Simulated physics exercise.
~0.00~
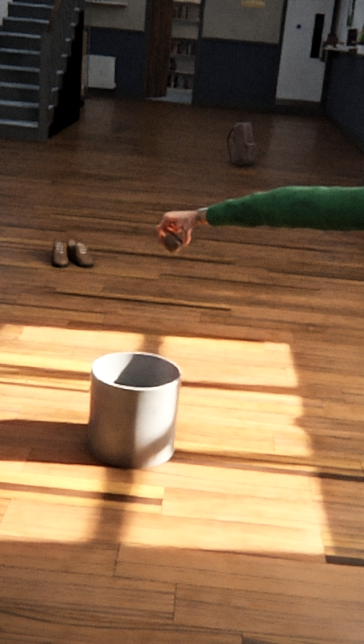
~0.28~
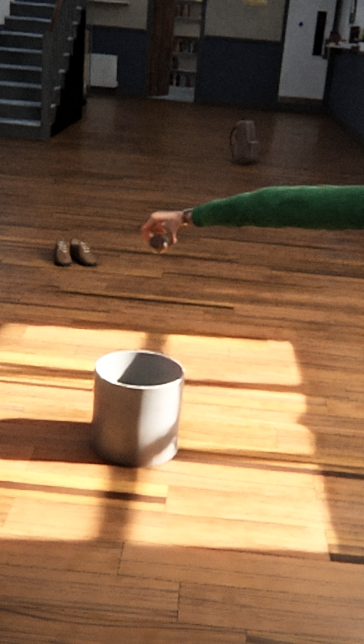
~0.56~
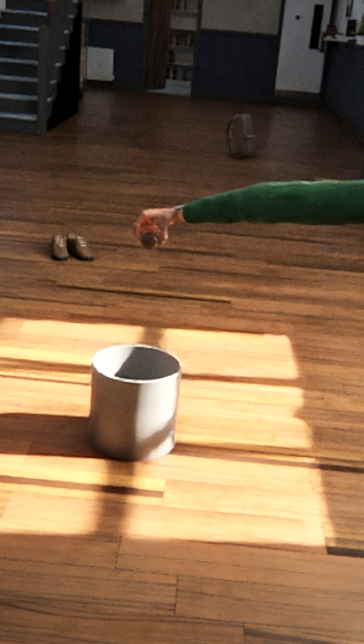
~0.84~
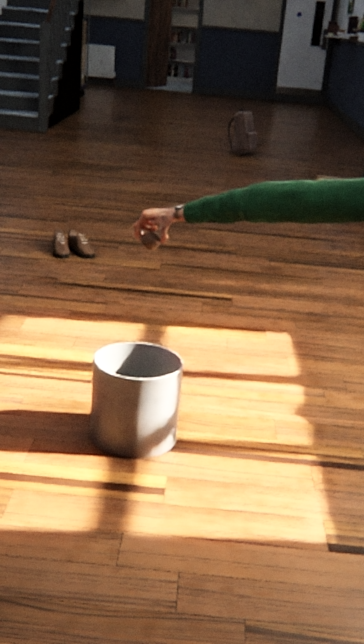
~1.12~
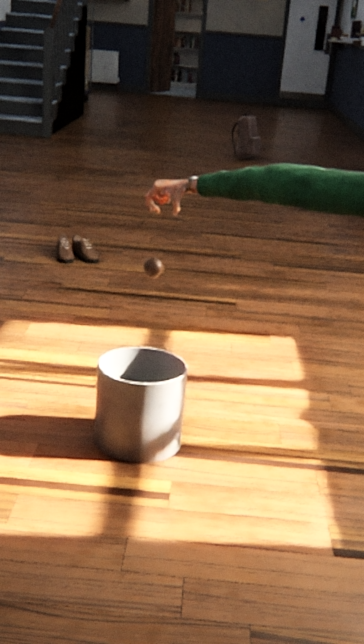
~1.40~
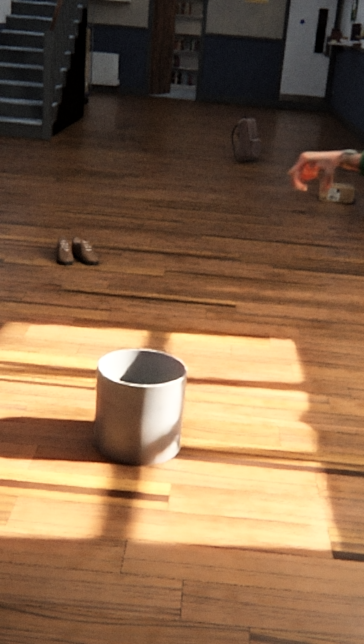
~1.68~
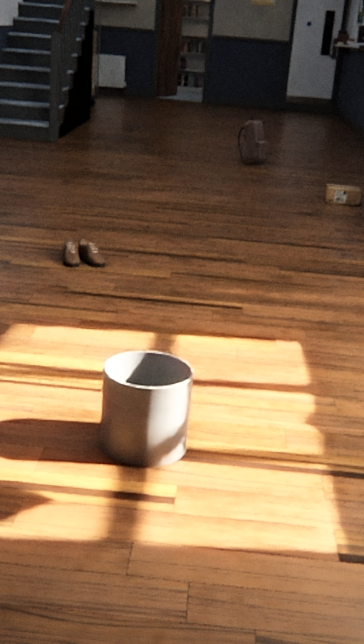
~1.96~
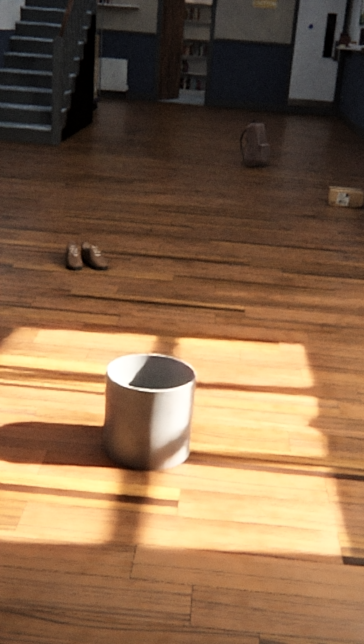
A hand in a green sleeve drops a brown onion toward a bucket and withdraws.
